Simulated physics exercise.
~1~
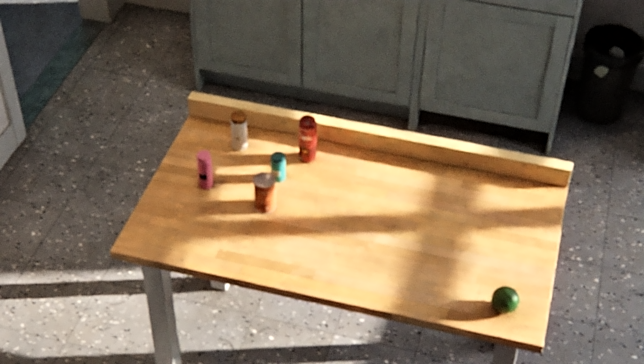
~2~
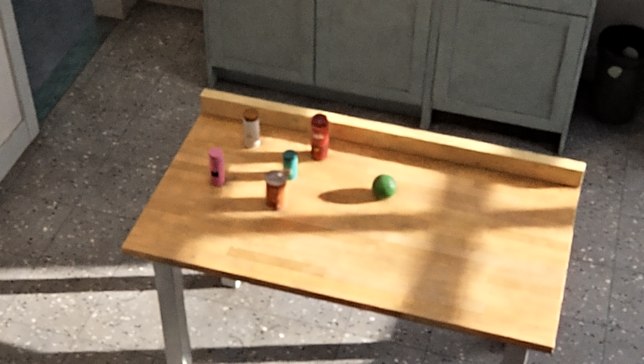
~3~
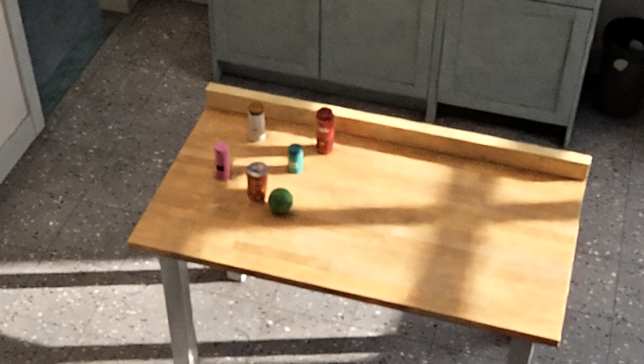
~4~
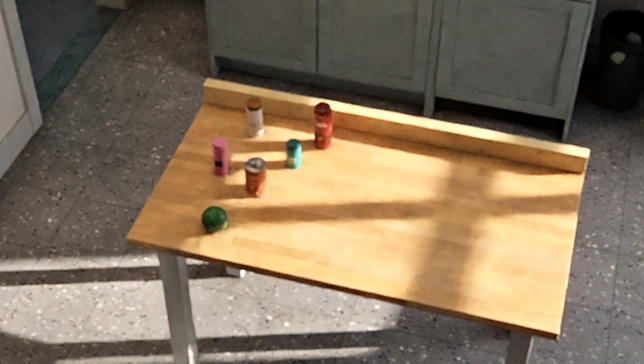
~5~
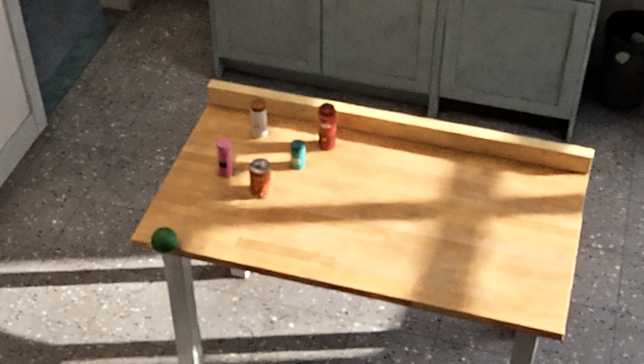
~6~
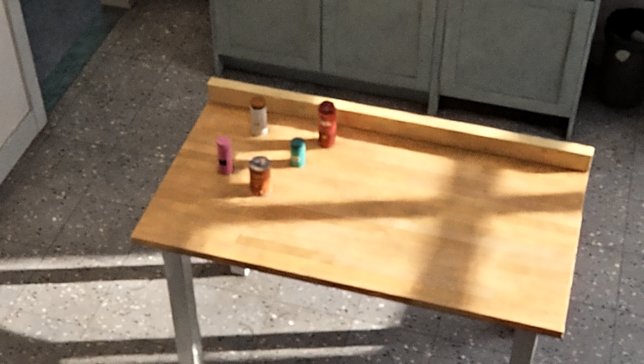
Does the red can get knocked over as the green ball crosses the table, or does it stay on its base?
The red can stays on its base, still standing near the rail when the ball is gone from view.
A green ball starts near the right front corner of a wooden table, seen from above in a room with a speckled floor and grey cabinets. A raised rail runs along the far side, and toward the left stand a white shaker, a pink shaker, a turquoise shaker, a red can and an orange tin. The ball rolls left and away from the near edge, then reaches the orange tin, which shifts slightly left but stays upright. The ball then heads toward the near left corner. Finally it is out of sight, with all five items still standing.
